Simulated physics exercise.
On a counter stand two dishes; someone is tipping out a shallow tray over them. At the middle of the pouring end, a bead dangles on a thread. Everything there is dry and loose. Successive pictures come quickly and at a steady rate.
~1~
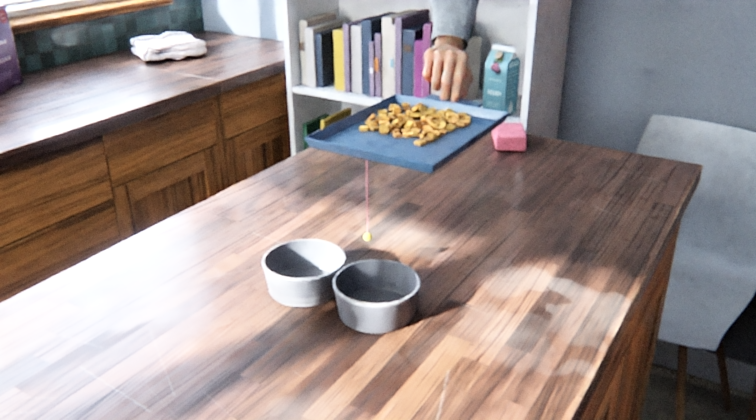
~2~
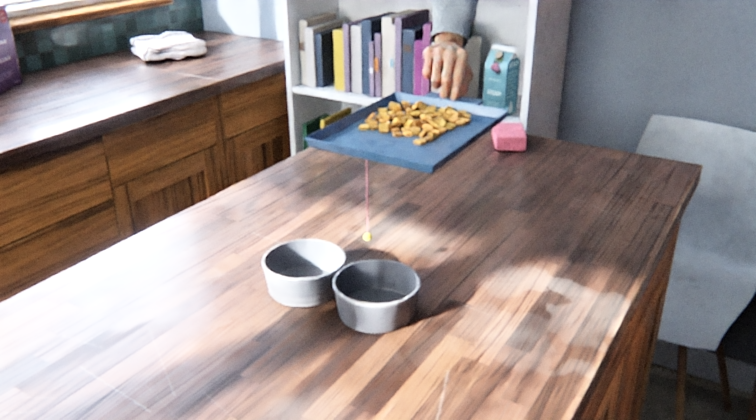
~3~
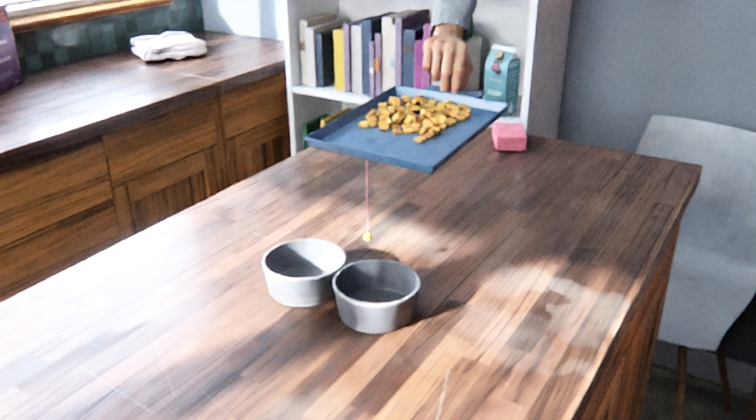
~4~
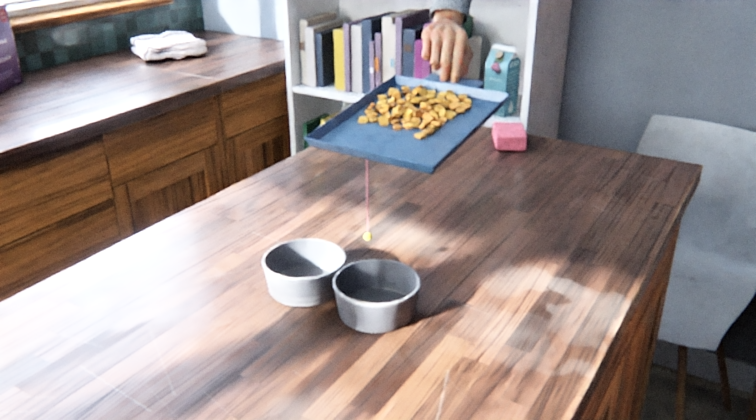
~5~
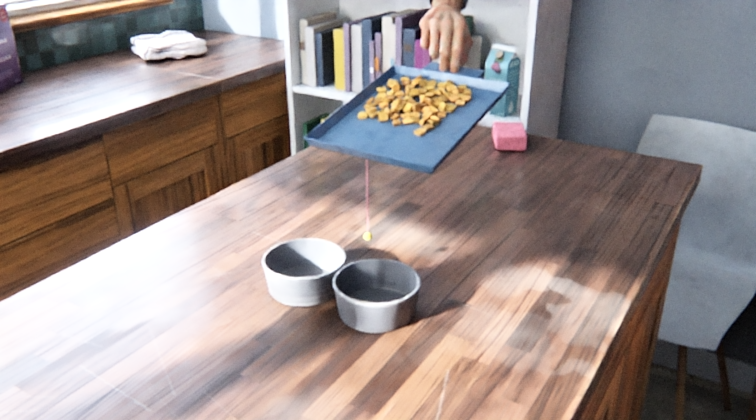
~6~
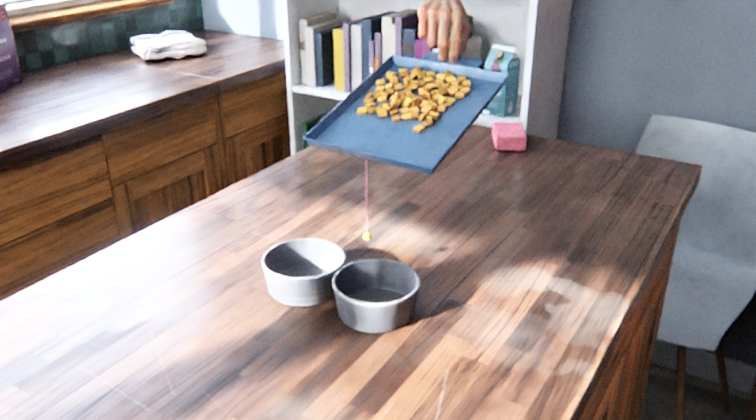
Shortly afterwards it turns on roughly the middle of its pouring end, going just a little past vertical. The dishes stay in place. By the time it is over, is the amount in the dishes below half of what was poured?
No.
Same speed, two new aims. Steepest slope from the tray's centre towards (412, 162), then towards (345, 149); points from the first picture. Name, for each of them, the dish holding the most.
Place one gives the rightmost dish, place two gives the leftmost dish.
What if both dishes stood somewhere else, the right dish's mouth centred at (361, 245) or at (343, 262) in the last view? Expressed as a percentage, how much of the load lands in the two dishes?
Roughly 30% on the first try and 60% on the second.
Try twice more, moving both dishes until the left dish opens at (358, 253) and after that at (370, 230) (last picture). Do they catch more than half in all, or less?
The bulk of it and then Short of half.
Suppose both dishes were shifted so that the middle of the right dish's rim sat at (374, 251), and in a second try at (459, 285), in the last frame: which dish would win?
Result, first place: The righthand one; second place: The lefthand one.
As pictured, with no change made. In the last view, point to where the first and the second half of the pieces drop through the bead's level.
(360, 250) for the early half, (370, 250) for the late half.
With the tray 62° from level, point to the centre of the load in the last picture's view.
In the last view the centre sits at roughly (374, 157).
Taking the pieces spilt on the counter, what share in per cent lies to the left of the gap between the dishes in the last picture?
20 in a hundred, roughly.
Soon, tray tipped steeply; about two thirds on the tray; a stray few in the right dish; a stray few in the left dish; about a quarter in the air.
A while on, tray tipped past a quarter turn; a small part on the tray; about a third in the right dish; about a quarter in the left dish; a small part outside both; about a third in the air.
Towards the end, tray tipped past a quarter turn; about half in the right dish; about a third in the left dish; a small part outside both; a stray few in the air.
Finally, tray tipped past a quarter turn; about half in the right dish; about a third in the left dish; a small part outside both; a stray few in the air.
